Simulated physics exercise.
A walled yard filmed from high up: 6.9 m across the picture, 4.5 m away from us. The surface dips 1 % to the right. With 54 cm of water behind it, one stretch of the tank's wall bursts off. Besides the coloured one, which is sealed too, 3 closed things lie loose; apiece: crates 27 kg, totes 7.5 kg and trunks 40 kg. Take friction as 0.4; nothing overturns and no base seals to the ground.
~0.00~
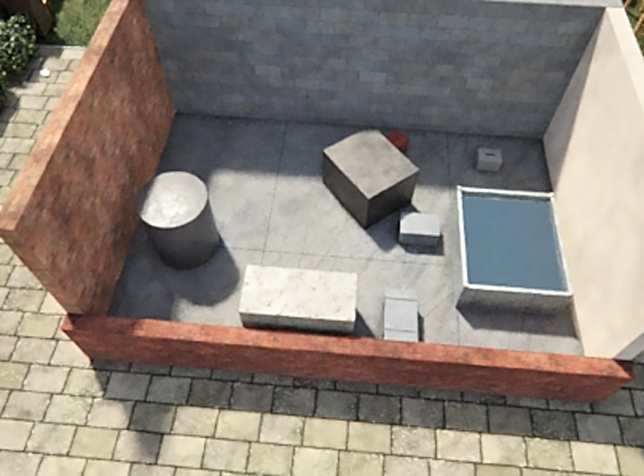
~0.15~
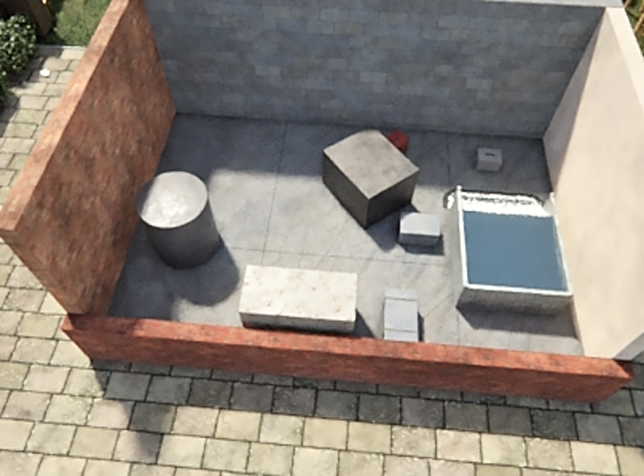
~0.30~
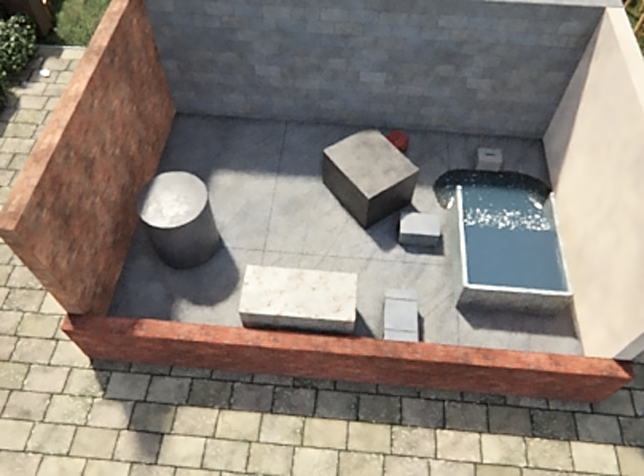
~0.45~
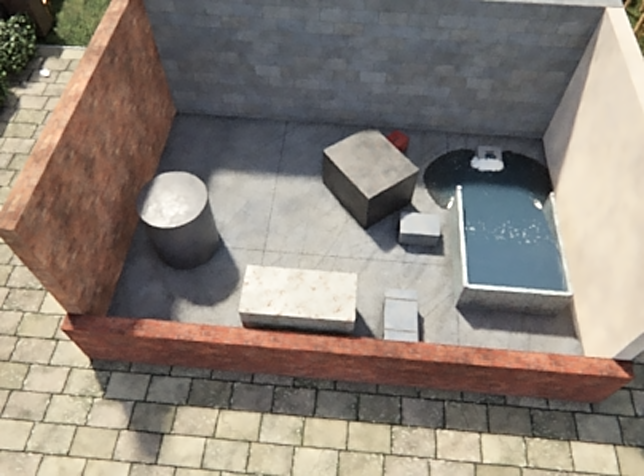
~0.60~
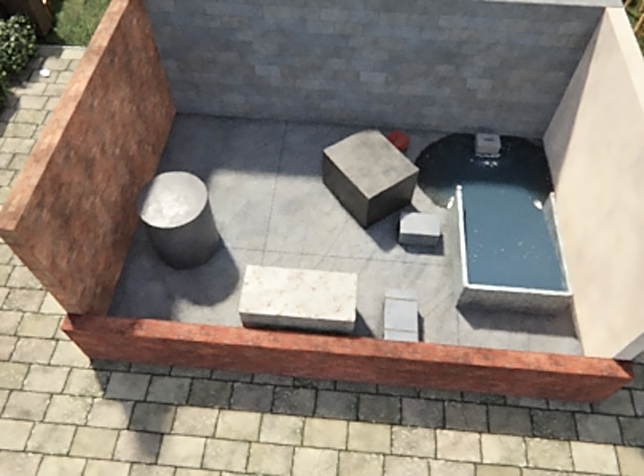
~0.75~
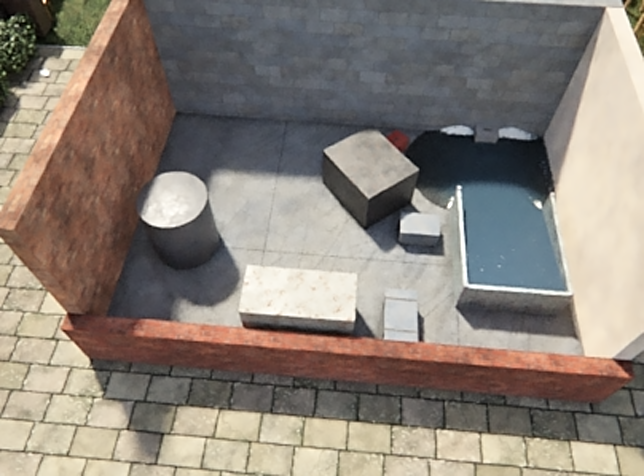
The footage shows a walled yard from above, where water bursts from the far side of a tank on the right, spreads over the nearby paving and pushes a small pale box back toward the grey rear wall.
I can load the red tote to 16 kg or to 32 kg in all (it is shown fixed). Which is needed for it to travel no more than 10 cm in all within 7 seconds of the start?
Verdict: Neither weight holds it.
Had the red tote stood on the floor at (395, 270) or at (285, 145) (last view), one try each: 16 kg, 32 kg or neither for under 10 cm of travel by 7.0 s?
In turn: The smaller is enough; it takes the larger.
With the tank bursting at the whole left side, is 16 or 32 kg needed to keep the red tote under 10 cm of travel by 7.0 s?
Then the lower weight is enough.
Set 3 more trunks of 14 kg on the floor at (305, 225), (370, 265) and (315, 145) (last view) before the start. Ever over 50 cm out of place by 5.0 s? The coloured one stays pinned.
In turn: Less, less, past it.
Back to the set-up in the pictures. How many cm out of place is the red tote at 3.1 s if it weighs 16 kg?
About 50 cm.
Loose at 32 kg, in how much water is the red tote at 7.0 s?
About 3 cm.
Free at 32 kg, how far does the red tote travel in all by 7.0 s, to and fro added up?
About 100 cm.
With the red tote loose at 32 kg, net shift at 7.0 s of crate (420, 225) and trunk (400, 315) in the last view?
In that order: 30 cm, 0 cm.
After 1.4 s the red tote would be 0 cm from its start with 16 kg and 0 cm from its start with 32 kg; 4 cm of water round it then.
After 3.1 s the red tote would be 54 cm from its start with 16 kg and 41 cm from its start with 32 kg; 12 cm of water round it then.
After 4.9 s the red tote would be 206 cm from its start with 16 kg and 97 cm from its start with 32 kg; 7 cm of water round it then.
After 7.0 s the red tote would be 210 cm from its start with 16 kg and 97 cm from its start with 32 kg; 3 cm of water round it then.
